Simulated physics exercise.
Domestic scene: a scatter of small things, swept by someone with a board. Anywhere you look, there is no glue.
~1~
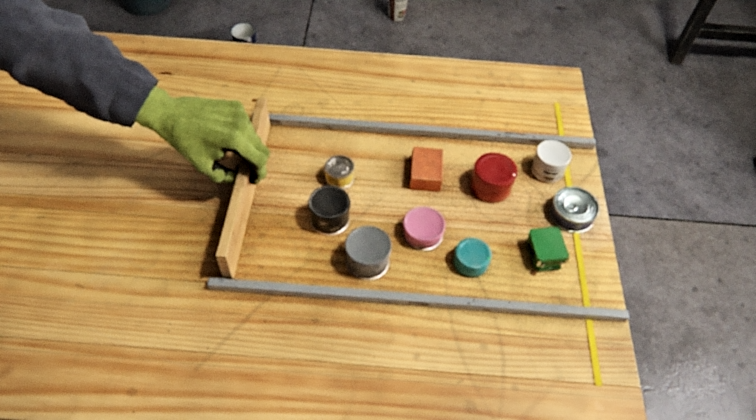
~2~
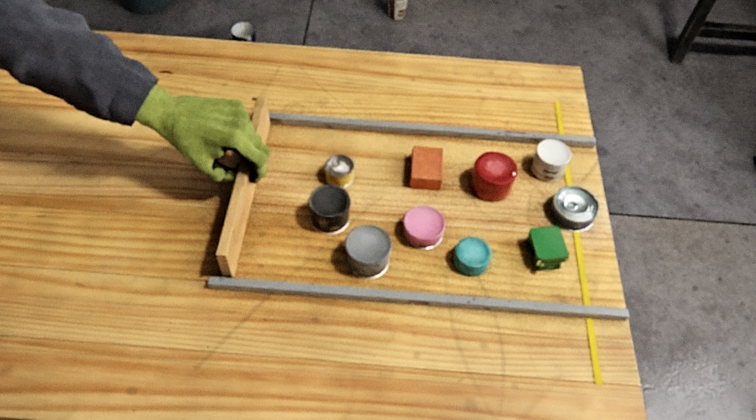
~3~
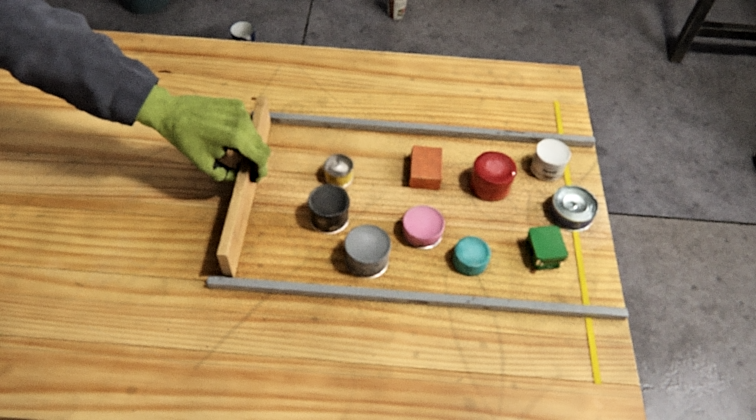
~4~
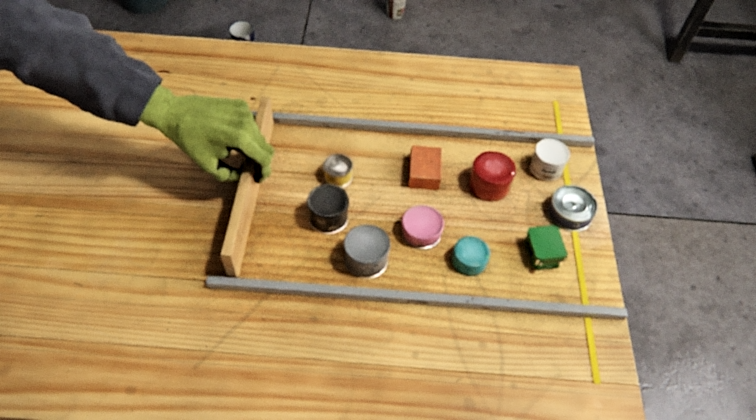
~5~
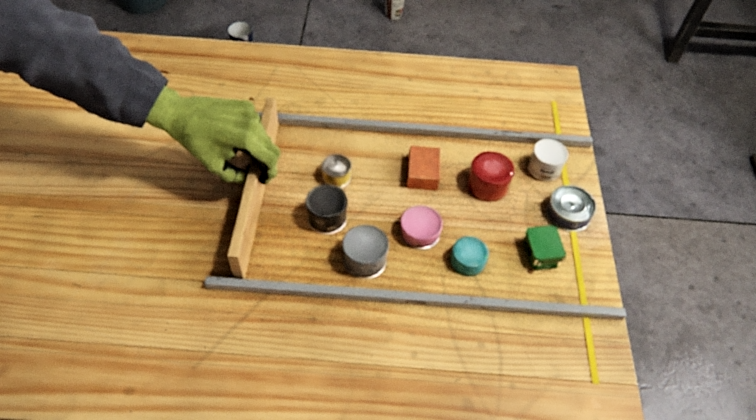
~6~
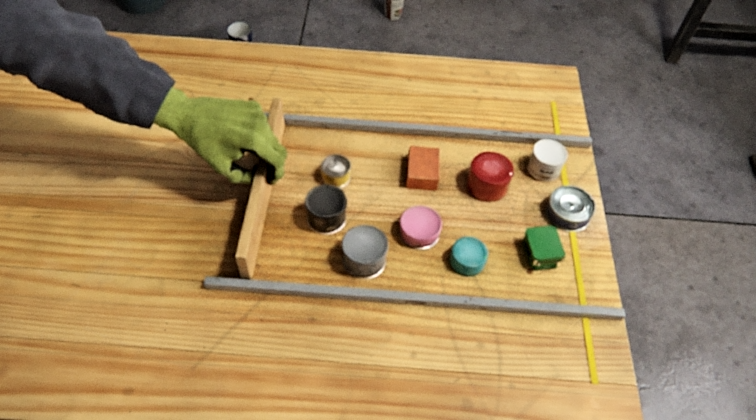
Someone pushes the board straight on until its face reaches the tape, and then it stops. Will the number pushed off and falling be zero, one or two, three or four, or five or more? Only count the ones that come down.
The count that drops over the edge is at least five.
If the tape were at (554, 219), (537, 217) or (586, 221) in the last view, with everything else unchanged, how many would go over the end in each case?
You'd get 3, then 2, then 7.
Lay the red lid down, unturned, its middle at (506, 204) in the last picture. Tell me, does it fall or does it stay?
Result for the red lid: It drops.
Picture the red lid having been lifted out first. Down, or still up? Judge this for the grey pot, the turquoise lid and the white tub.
Grey pot still up; turquoise lid down; white tub down.
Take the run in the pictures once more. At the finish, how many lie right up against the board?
Total: 4.
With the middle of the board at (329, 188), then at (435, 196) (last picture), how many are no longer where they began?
In order, the tallies are 2 and 7.
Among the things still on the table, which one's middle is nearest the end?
That would be the orange block.
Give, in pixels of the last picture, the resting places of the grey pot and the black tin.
Grey pot: (606, 272); black tin: (597, 229).
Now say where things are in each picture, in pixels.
The first picture shows blue pot (574, 210); white tub (551, 162); green case (546, 250); board (246, 183); tape (574, 221).
The second picture shows white tub (551, 161); black tin (330, 210).
The third picture shows green case (545, 248); yellow pot (339, 171).
The fourth picture shows blue pot (573, 208); board (250, 182).
The fifth picture shows white tub (548, 160); pink tin (421, 227).
The sixth picture shows blue pot (570, 209); white tub (547, 161); green case (542, 248); board (263, 183); tape (571, 220).
Soon after, none off yet; blue pot at rest near (570, 209); white tub at rest near (547, 161); green case at rest near (542, 248).
Then, none off yet; blue pot moving near (574, 211); white tub at rest near (548, 160); green case moved about its own width near (572, 258).
At rest, the number that fall off is five or more; fallen, pink tin, turquoise lid, red lid, green case, white tub and blue pot.
